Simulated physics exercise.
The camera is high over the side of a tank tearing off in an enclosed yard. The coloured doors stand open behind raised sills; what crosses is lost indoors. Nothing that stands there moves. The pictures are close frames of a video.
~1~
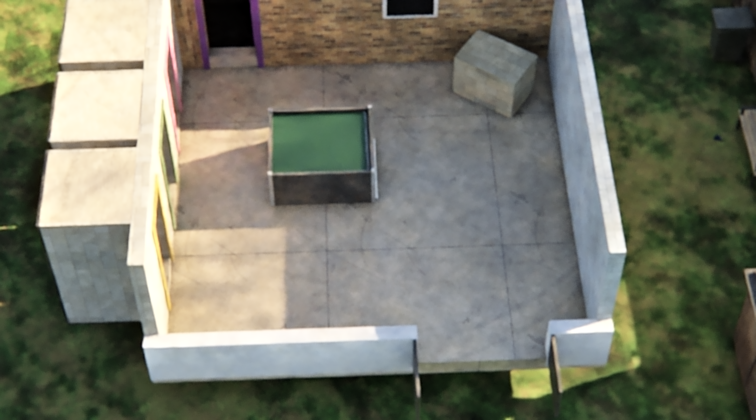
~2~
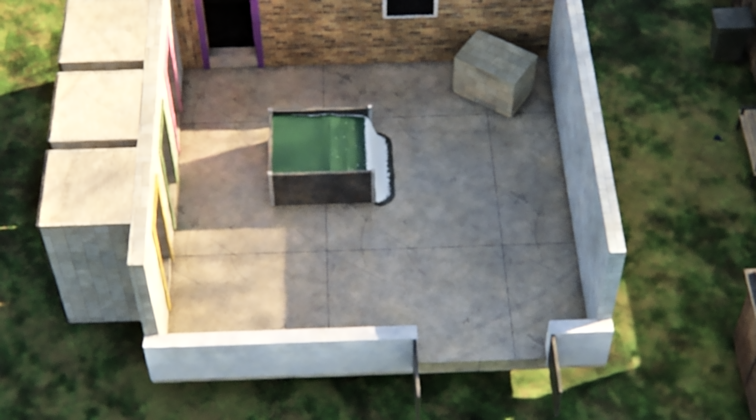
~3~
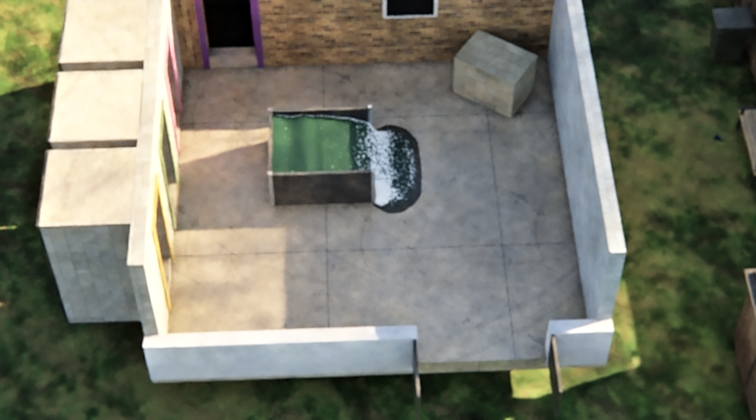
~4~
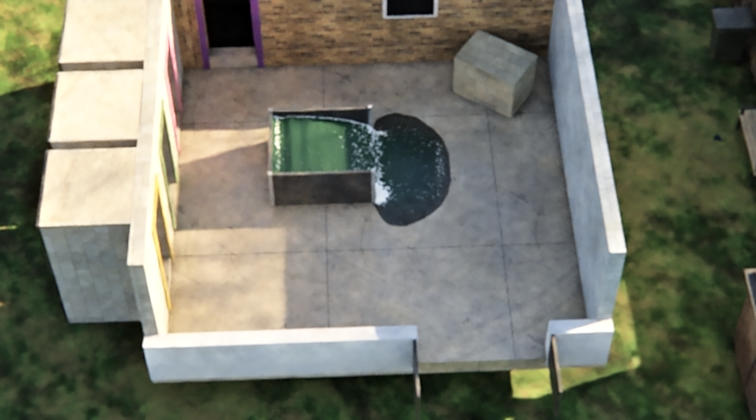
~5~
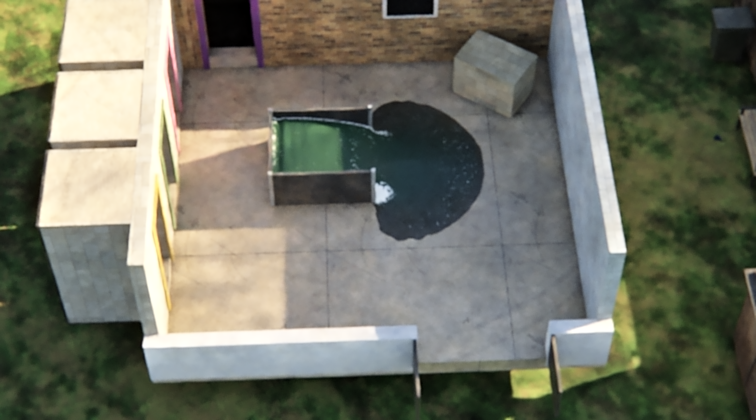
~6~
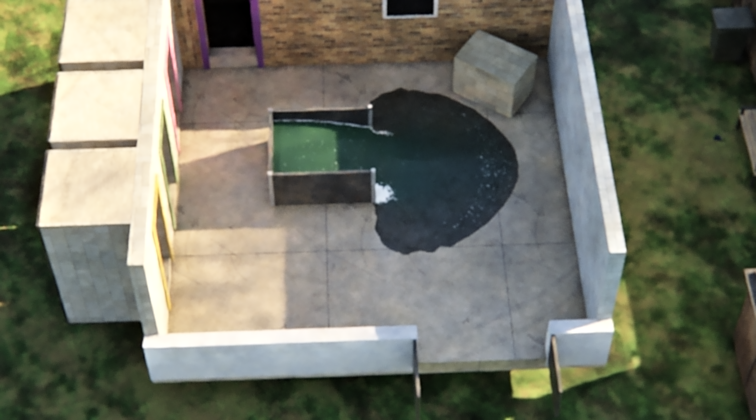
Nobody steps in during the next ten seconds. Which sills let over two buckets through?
One by one: The purple door holds within the limit; the green door holds within the limit; the pink door holds within the limit; the yellow door holds within the limit.
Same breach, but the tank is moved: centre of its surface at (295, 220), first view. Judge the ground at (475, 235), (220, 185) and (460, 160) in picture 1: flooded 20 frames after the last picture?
One after the other: Wet, not flooded, covered.
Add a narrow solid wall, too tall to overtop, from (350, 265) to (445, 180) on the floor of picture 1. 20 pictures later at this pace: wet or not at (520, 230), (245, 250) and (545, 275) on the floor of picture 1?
One after the other: Covered, under water, under water.
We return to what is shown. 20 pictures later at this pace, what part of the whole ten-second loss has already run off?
About 5 per cent.
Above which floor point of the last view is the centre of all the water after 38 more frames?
Close to (460, 191).
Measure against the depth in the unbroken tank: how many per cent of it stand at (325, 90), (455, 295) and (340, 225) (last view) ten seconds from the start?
In turn 4, 6 and 2 in a hundred.
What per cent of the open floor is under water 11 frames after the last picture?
I make it 35 per cent.
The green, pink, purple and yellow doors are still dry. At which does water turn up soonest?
First comes the purple-painted one.
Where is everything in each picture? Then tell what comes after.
In the first frame, the open tank at (321, 143) is whole and still.
In the second frame, the front is at (375, 136), out from the gap at (370, 158).
In the third frame, water pours out at (370, 161) and has run to (397, 130).
In the fourth frame, the front is at (434, 136), out from the gap at (370, 162).
In the fifth frame, the front is at (475, 150), out from the gap at (370, 162).
In the sixth frame, water pours out at (370, 163) and has run to (509, 149).
A moment on, water covers 30 % of the floor; the purple door not reached, the green door not reached, the pink door not reached, the yellow door not reached.
Next, water covers 35 % of the floor; the purple door not reached, the green door not reached, the pink door not reached, the yellow door not reached.
Then, water covers 40 % of the floor; the purple door not reached, the green door not reached, the pink door not reached, the yellow door not reached.
Later, water covers 65 % of the floor; the purple door wet at the sill, nothing in, the green door not reached, the pink door not reached, the yellow door not reached.
In the end, water covers 90 % of the floor; the purple door wet at the sill, nothing in, the green door wet at the sill, nothing in, the pink door wet at the sill, nothing in, the yellow door wet at the sill, nothing in.
